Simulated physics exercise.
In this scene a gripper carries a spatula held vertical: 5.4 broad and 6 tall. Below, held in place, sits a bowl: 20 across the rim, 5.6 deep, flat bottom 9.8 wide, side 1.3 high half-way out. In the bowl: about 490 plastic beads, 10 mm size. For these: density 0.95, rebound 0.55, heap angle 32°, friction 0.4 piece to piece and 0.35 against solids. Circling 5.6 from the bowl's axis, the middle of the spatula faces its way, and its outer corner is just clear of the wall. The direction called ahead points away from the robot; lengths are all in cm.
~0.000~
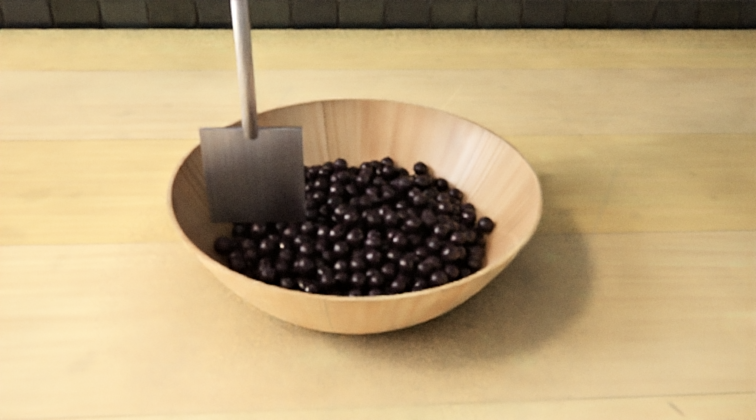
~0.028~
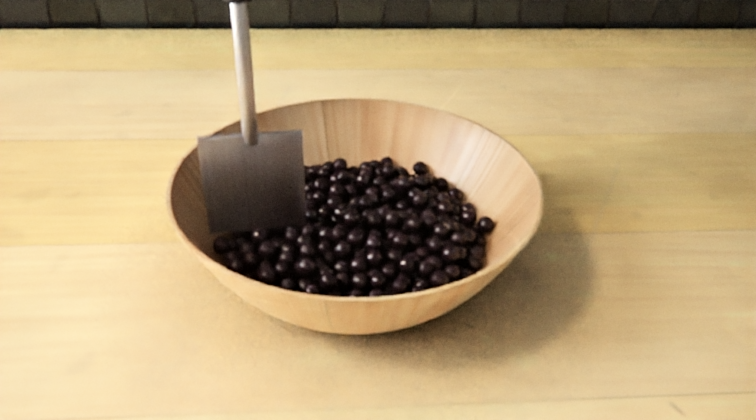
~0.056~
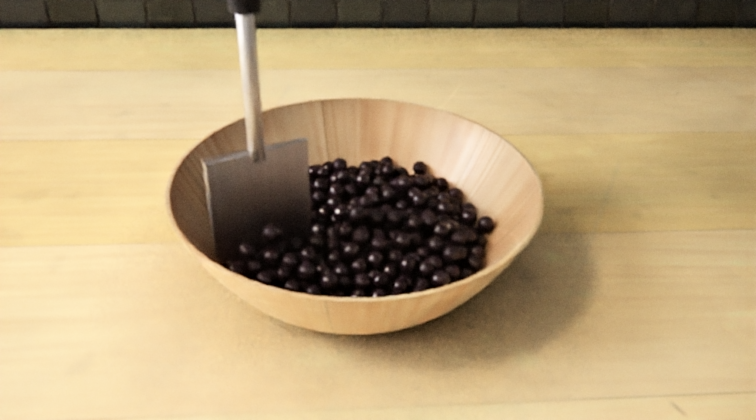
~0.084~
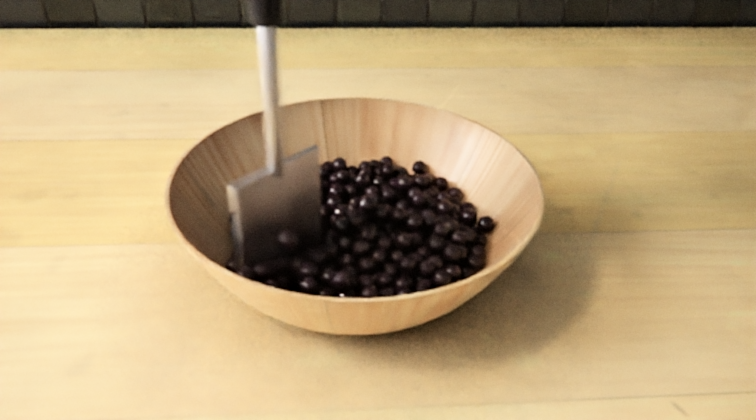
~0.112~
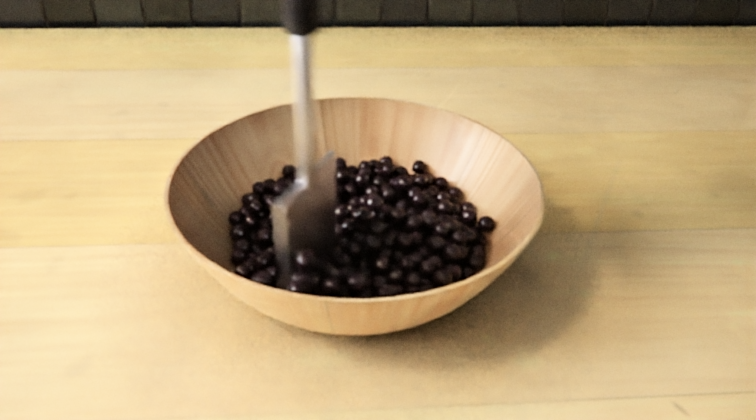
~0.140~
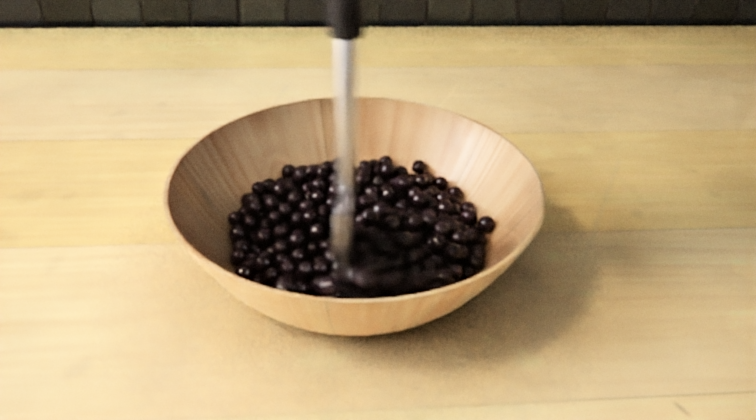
Wooden bowl of dark round beads on a pale wood surface, a metal spatula lowering in at left, turning edge-on and sweeping rightward.
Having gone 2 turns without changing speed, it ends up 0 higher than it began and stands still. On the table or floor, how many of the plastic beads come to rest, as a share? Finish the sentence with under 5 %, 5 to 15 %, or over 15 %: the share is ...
The share is over 15 %.
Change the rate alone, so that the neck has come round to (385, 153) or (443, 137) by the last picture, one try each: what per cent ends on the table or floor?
Close to 30 and 35 in a hundred.
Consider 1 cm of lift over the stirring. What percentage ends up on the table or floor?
That works out to some 10 per cent.
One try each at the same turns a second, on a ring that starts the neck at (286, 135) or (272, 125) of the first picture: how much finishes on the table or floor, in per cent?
I'd guess some 20 and 35 percent.
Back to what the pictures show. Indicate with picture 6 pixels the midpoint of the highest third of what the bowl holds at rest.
About (337, 243).
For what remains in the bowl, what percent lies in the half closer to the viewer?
Some 55 per cent.
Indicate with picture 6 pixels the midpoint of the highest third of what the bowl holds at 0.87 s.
I'd say about (400, 199).
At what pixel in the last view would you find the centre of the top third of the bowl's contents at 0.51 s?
I'd point to somewhere close to (268, 209).
After 0.51 s, 332° round, highest piece 8 above the table; 444 in the bowl, 32 on the table or floor, 12 in flight or on the tool.
After 0.87 s, 221° round, highest piece 7 above the table; 407 in the bowl, 77 on the table or floor, 4 in flight or on the tool.
After 1.25 s, 0° round, highest piece 5 above the table; 393 in the bowl, 94 on the table or floor, 1 in flight or on the tool.
After 1.95 s, 0° round, highest piece 4 above the table; 393 in the bowl, 95 on the table or floor.
At rest, 393 in the bowl, 95 on the table or floor. That is 19 % on the table or floor.
